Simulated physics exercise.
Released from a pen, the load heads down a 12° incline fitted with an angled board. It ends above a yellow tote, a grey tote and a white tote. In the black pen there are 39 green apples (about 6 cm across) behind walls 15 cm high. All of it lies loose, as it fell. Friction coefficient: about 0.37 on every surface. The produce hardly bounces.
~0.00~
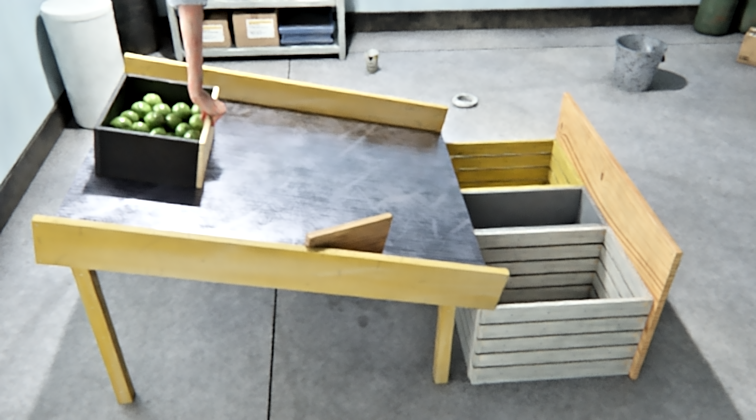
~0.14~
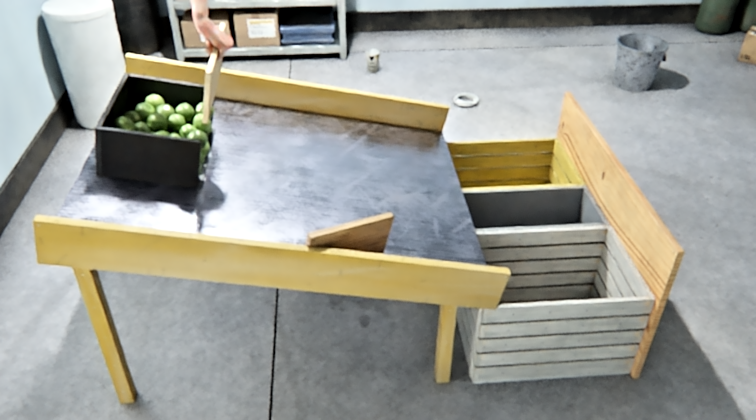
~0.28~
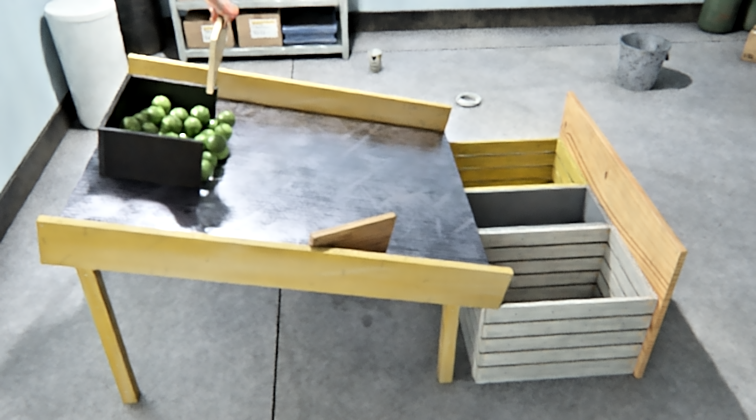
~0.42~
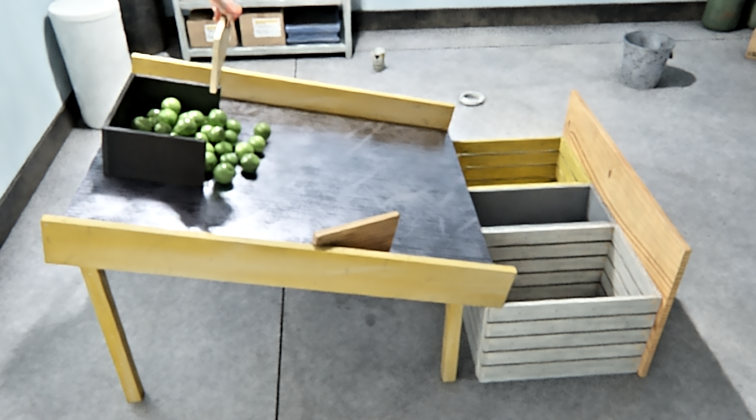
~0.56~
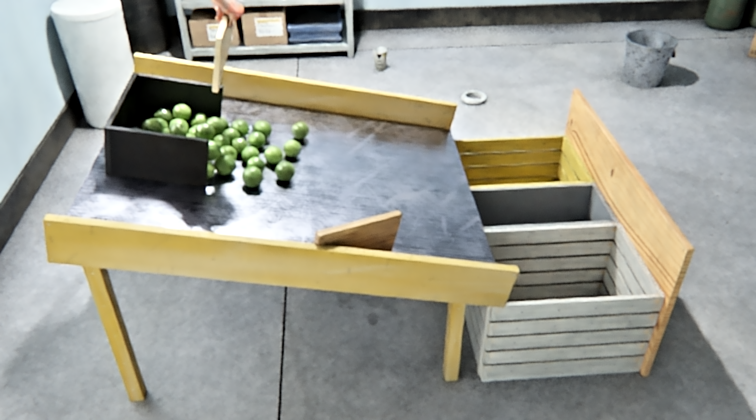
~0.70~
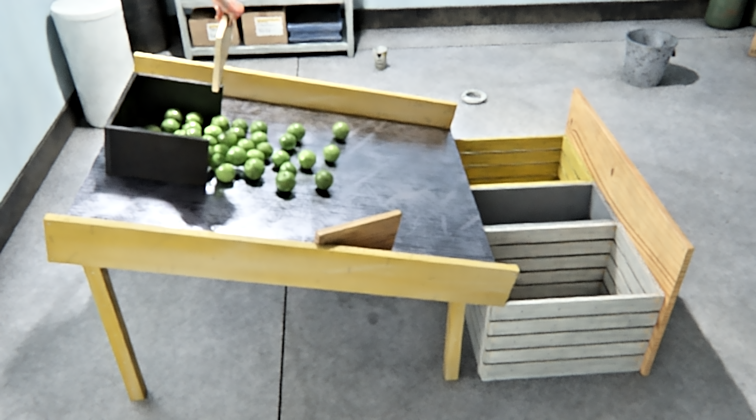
Green apples rolled out of a black pen and spread rightward down a sloping dark tabletop after a hand lifted away the pen's end board, while some apples stayed behind inside.
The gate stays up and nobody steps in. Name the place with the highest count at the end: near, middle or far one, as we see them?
Look in the centre one, the grey tote.
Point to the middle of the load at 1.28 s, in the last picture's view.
Near (372, 167).
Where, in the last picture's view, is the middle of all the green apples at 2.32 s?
Around (557, 253).
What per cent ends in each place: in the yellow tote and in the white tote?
About 35 and 10 per cent.
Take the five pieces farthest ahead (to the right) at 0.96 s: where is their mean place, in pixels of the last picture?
Around (403, 161).
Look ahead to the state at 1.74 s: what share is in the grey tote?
About 30 per cent.
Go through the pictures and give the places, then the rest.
In the first frame (each is followed by its nearest rim corner in this view), black pen, (99, 127); yellow tote, (450, 190); none out.
The second frame shows black pen, (101, 128).
The third frame shows black pen, (103, 128); 4 out, the lowest apple at (219, 150).
The fourth frame shows black pen, (107, 127); 9 out, the lowest apple at (262, 132).
The fifth frame shows black pen, (110, 127); 15 out, the lowest apple at (301, 131).
The sixth frame shows black pen, (110, 126); yellow tote, (460, 187); 22 out, the lowest apple at (341, 131).
After 0.96 s, 8 still in the black pen and 31 on the slope.
After 1.28 s, 1 still in the black pen, 1 in the yellow tote, 1 in the white tote, 30 on the slope and 6 in the air.
After 1.74 s, 8 in the yellow tote, 12 in the grey tote, 2 in the white tote, 12 on the slope and 5 in the air.
Final count (at 2.32 s), 13 in the yellow tote, 22 in the grey tote and 4 in the white tote.
